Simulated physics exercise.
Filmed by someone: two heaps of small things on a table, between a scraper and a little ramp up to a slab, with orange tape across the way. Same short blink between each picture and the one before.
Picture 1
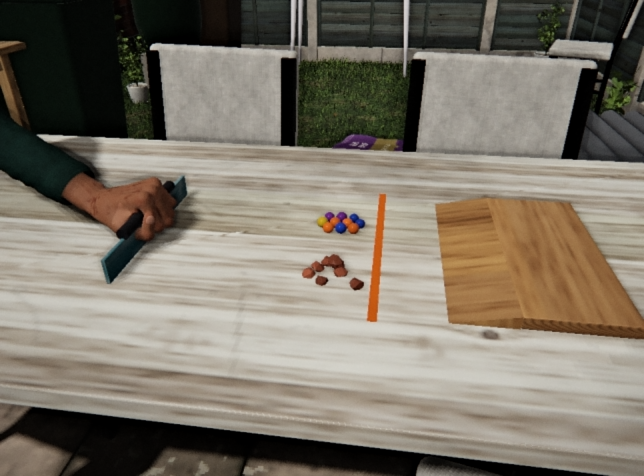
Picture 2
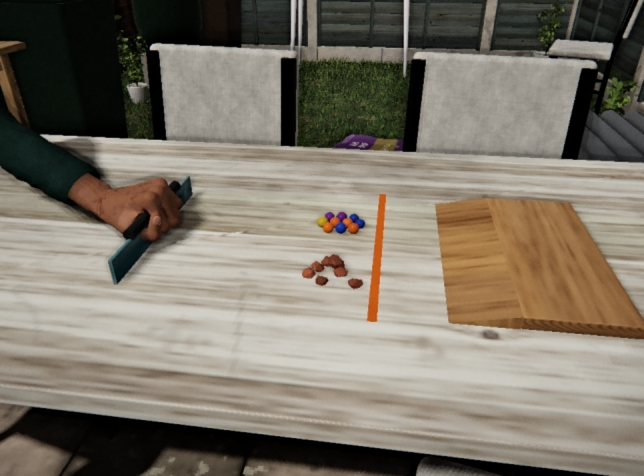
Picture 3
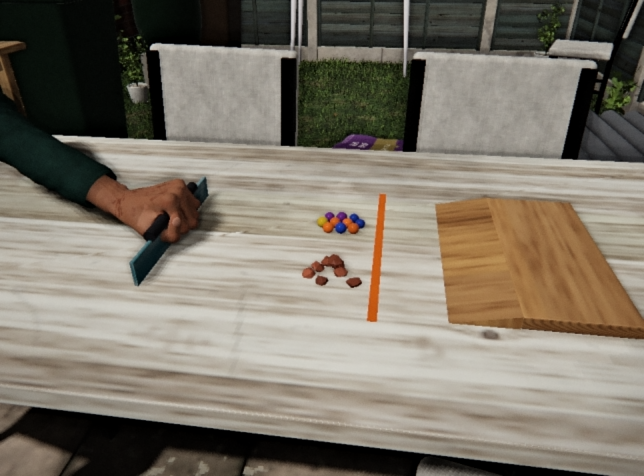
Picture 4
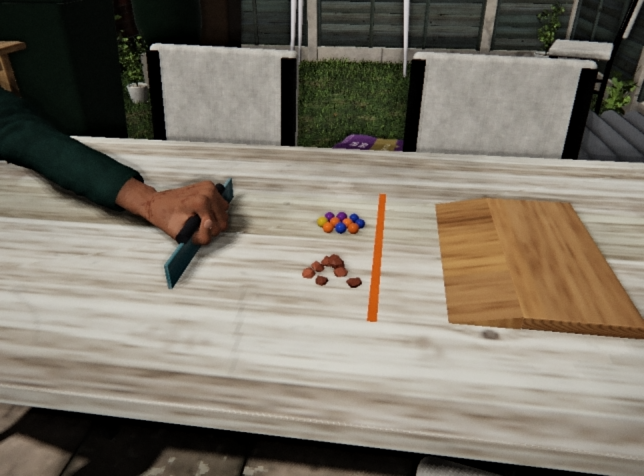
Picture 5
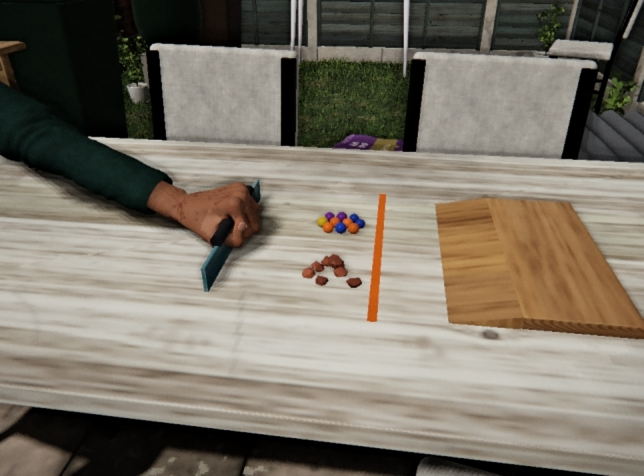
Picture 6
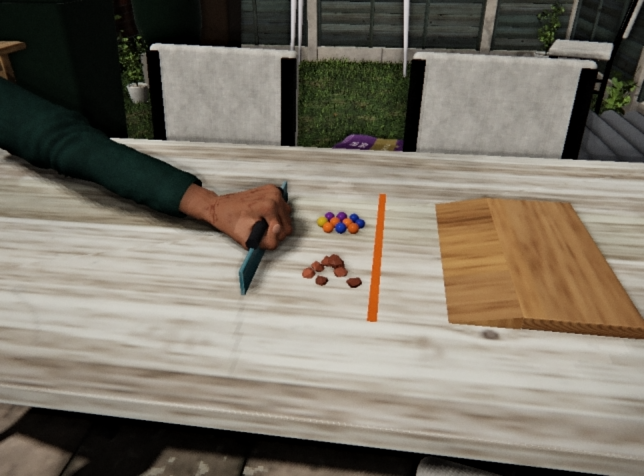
On an outdoor table, a hand slides a scraper rightward toward two small, still heaps.
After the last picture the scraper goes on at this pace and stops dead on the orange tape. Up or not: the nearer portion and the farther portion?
You'd find the nearer portion ending short of the top and the farther portion getting some over the top.
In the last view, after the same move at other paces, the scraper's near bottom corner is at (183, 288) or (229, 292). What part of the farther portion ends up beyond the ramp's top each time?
About 0 %, then about 100 %.
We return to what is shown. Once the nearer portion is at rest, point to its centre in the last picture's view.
Resting middle, last view: About (442, 274).
Then, 0.12 s later than the last frame, scraper still moving, near (334, 224); nearer portion every one short of the ramp; farther portion every one short of the ramp.
Then, 0.26 s later than the last frame, scraper stopped at the orange tape; nearer portion every one short of the ramp; farther portion roughly two thirds on the ramp, roughly a third short of the ramp.
Then, 0.54 s later than the last frame, scraper stopped at the orange tape; nearer portion roughly a third on the ramp, roughly two thirds short of the ramp; farther portion every one past the top.
When it is over, scraper stopped at the orange tape; nearer portion not one past the top, roughly a third on the ramp, roughly two thirds short of the ramp; farther portion every one past the top.
